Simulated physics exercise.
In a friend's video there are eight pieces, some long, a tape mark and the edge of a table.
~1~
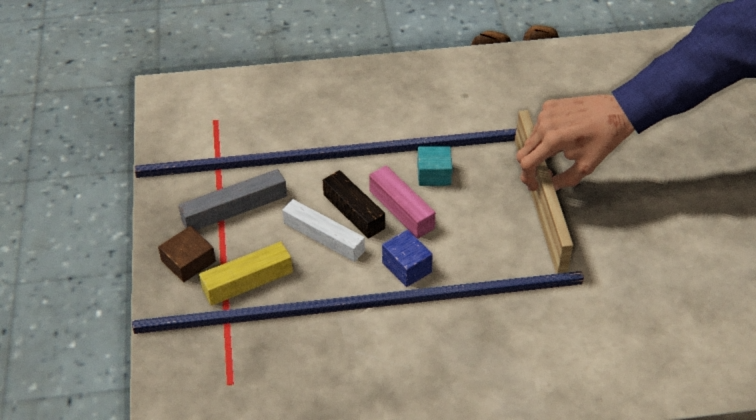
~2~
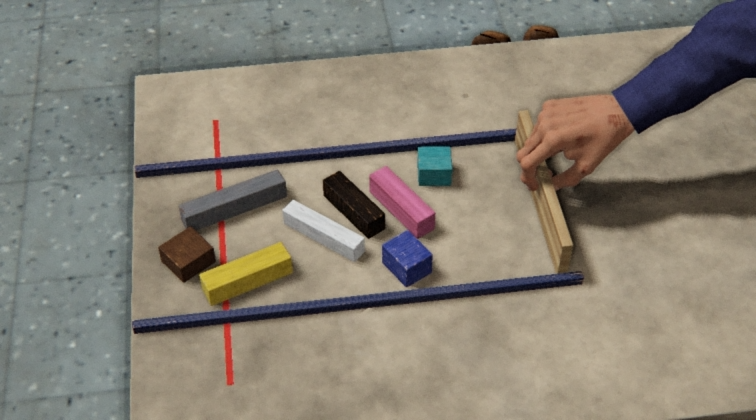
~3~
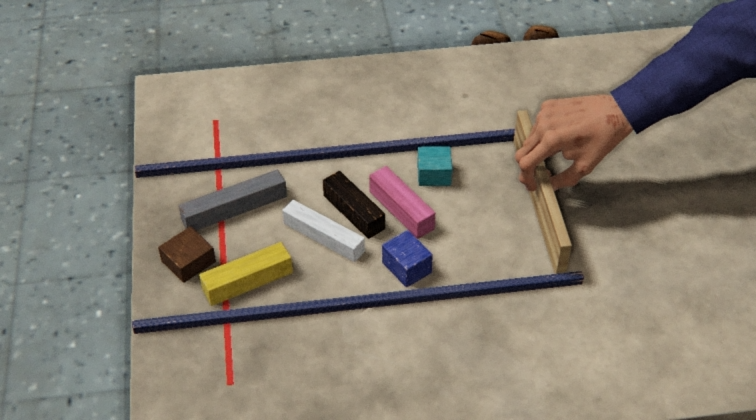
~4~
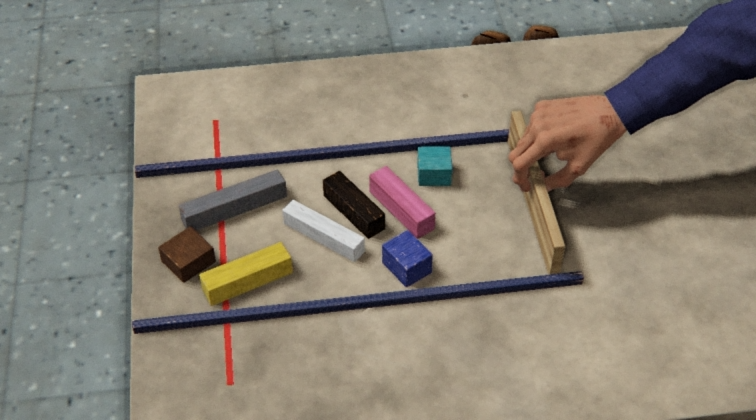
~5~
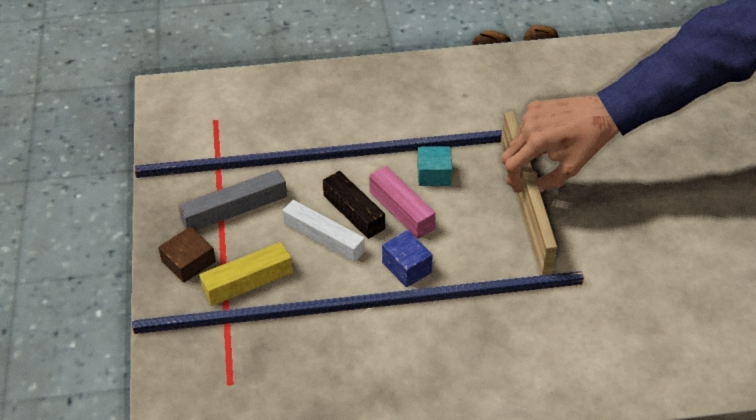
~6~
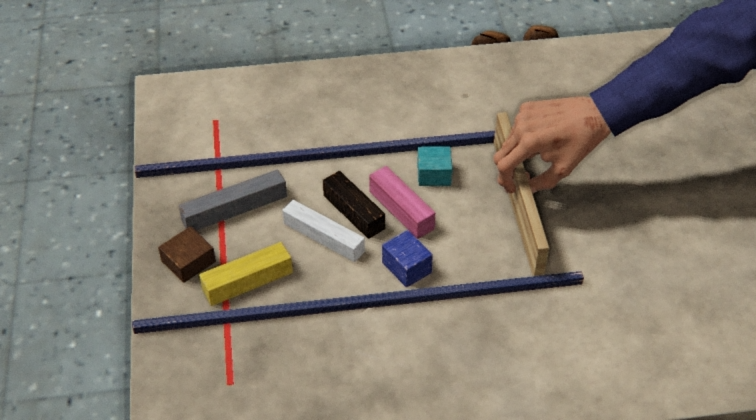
On a tabletop, a hand holding a wooden board upright slides it slightly left between two dark rails, coloured blocks lying still.
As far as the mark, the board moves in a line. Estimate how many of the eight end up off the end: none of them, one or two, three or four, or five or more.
One or two.
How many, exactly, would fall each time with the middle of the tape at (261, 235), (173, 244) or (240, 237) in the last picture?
It would be 0, then 5, then 0.
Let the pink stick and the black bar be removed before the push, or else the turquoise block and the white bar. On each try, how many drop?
Well, the first time you'd get 0, and the next time 0.
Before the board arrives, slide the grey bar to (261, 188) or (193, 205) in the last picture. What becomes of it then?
So in the first try it is not lost, and in the second it is not lost.
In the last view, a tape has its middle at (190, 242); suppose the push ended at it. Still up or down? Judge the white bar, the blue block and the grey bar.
What happens: The white bar goes down, the blue block does not come off, the grey bar goes down.
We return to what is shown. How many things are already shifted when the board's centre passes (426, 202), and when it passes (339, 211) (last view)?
At the first place 2, at the second 6.
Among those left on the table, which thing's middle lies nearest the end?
Closest at the end: The grey bar.
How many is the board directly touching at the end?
That number would be 3.
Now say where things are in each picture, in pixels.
The first picture shows brown block (187, 254); grey bar (234, 201); yellow bar (247, 273); board (542, 190); tape (222, 239).
The second picture shows grey bar (234, 201); black bar (354, 204).
The third picture shows yellow bar (247, 273); board (541, 190).
The fourth picture shows brown block (187, 254); pink stick (402, 202).
The fifth picture shows grey bar (234, 201); blue block (407, 258).
The sixth picture shows brown block (187, 254); grey bar (234, 201); yellow bar (247, 273); board (520, 192); tape (222, 239).
Early on, none off yet; brown block at rest near (187, 254); grey bar at rest near (234, 201); yellow bar at rest near (247, 273).
Finally, the number that fall off is one or two; lost, yellow bar and brown block.
